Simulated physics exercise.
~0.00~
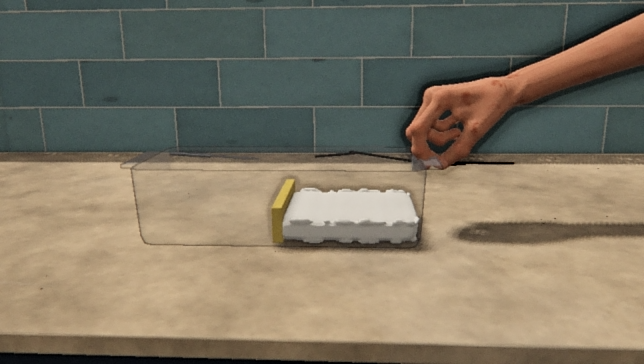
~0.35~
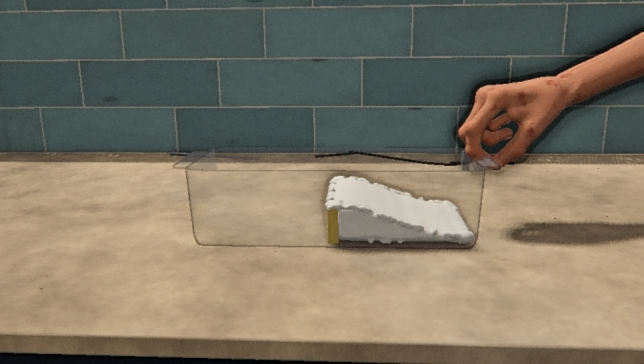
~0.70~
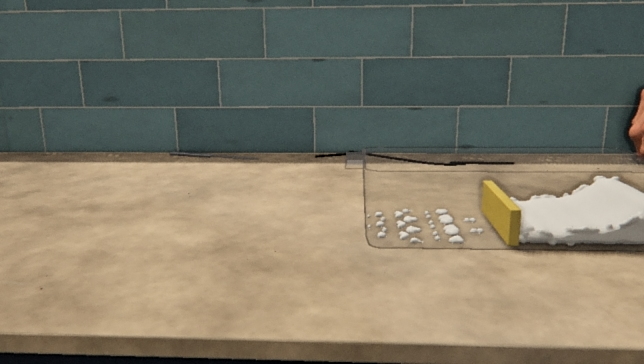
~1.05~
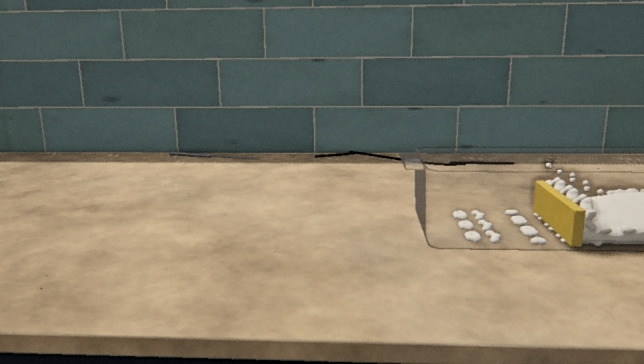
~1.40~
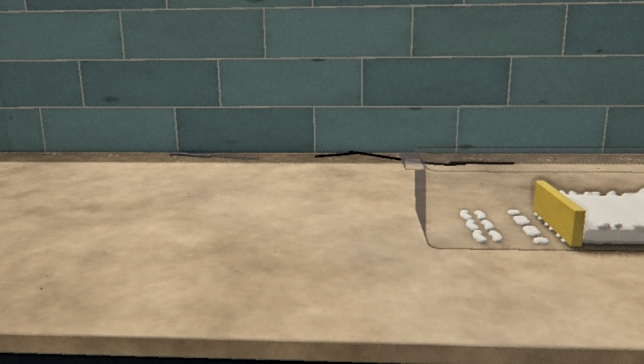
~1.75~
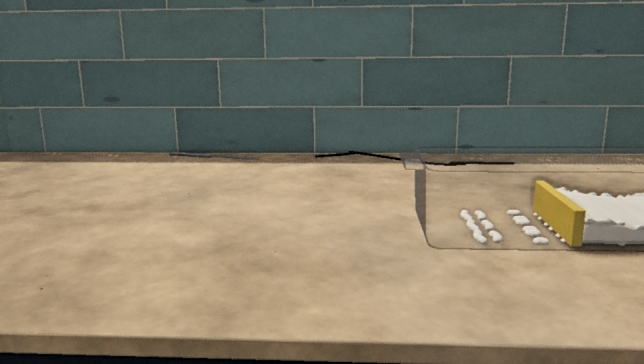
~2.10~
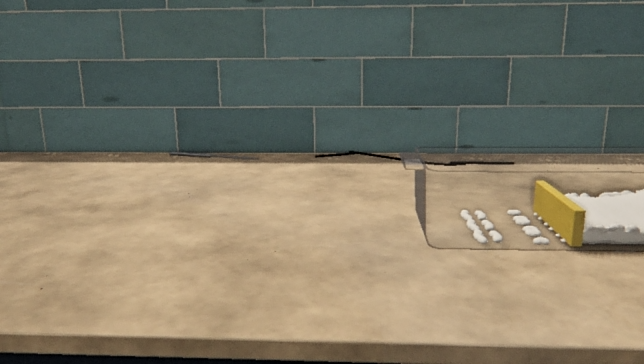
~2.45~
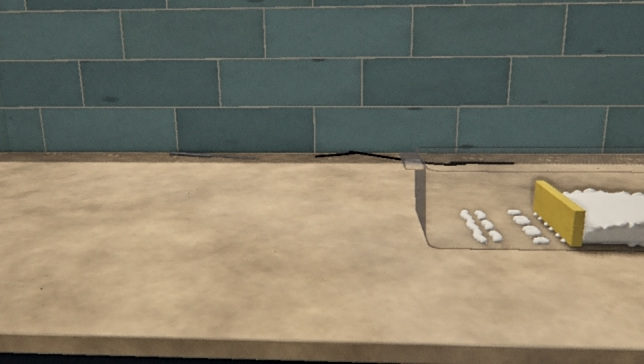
A hand pulled a clear oblong tub to the right along a counter, and the milky white contents on the right of its yellow divider tilted and sloshed, leaving a few small white blobs on the left side while most stayed on the right.
